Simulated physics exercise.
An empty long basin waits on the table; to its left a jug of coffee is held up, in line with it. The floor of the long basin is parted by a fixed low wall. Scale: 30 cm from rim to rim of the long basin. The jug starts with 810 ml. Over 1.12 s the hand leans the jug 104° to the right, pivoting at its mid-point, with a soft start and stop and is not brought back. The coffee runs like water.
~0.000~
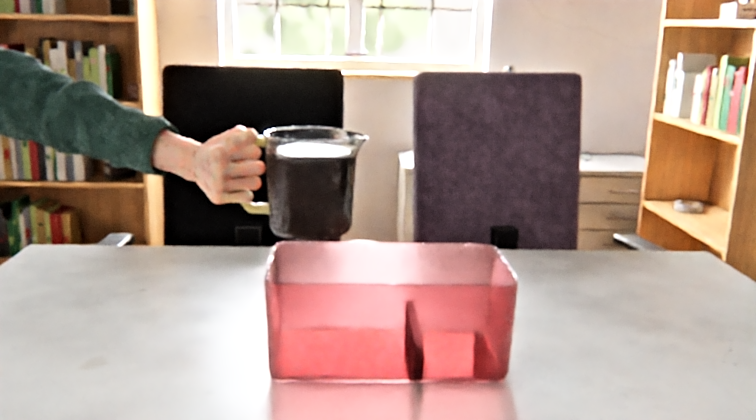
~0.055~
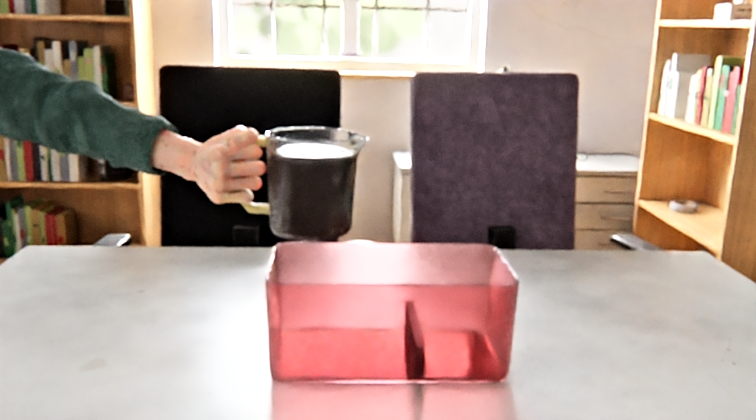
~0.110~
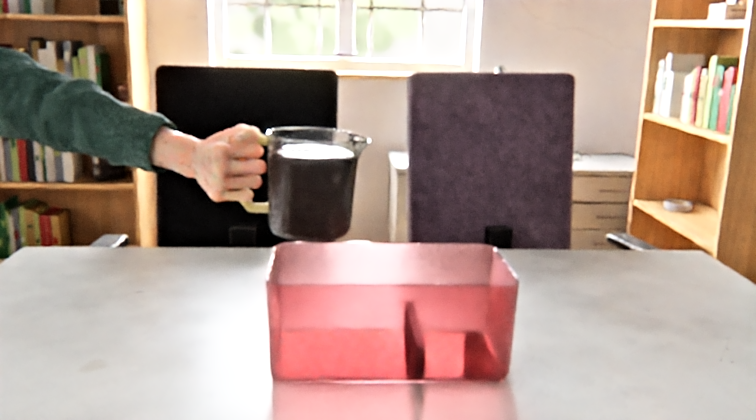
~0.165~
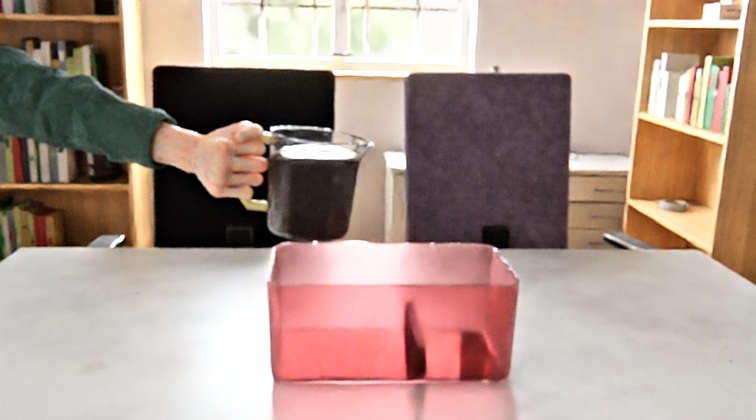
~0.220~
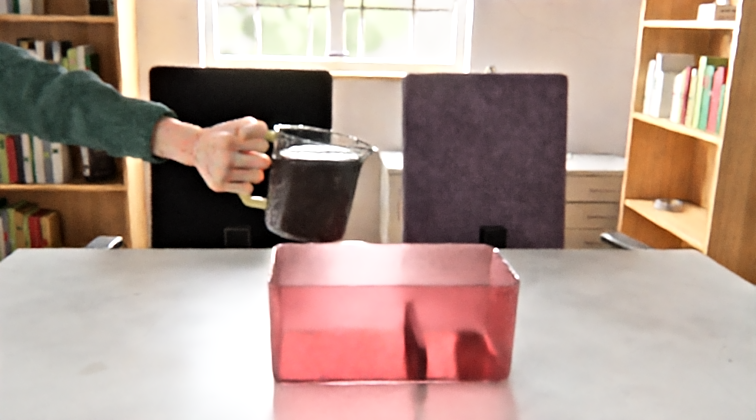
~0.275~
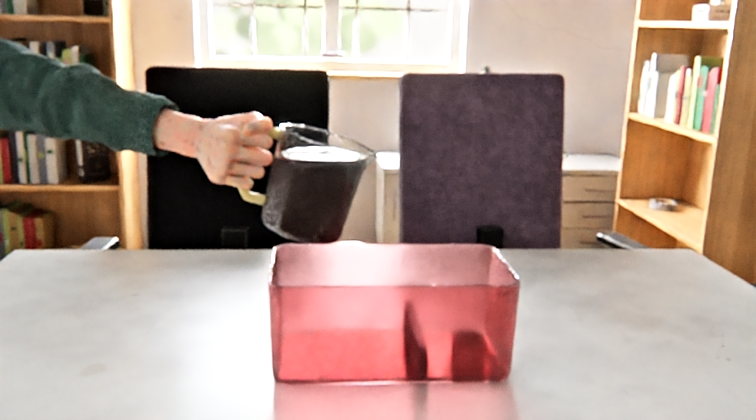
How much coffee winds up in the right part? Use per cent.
About 54 per cent.
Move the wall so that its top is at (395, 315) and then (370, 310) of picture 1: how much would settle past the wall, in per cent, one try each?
First 85, then 100 per cent.
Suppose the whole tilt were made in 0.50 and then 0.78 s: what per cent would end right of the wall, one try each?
In turn about 30 and 40 per cent.
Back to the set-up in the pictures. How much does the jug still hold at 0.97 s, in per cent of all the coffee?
Near 24 in a hundred.
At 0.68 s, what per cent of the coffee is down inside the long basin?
About 7 per cent.
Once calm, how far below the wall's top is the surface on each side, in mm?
Left about 32 mm, right about 18 mm.
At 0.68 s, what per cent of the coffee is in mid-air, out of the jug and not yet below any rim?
About 14 per cent.
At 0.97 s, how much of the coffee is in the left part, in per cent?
About 18 per cent.
Then, 0.68 s in, the tilt is 69° and 78 per cent is still to pour, 1 is left of the wall and 6 right of it.
Then, 0.97 s in, the tilt is 100° and 25 per cent is still to pour, 18 is left of the wall and 45 right of it.
Then, 1.28 s in, the tilt is 104° and 2 per cent is still to pour, 43 is left of the wall and 53 right of it.
Then, 1.62 s in, the tilt is 104° and 0 per cent is still to pour, 46 is left of the wall and 54 right of it.
Finally, 46 per cent lies left of the wall, 54 right of it and 0 outside.
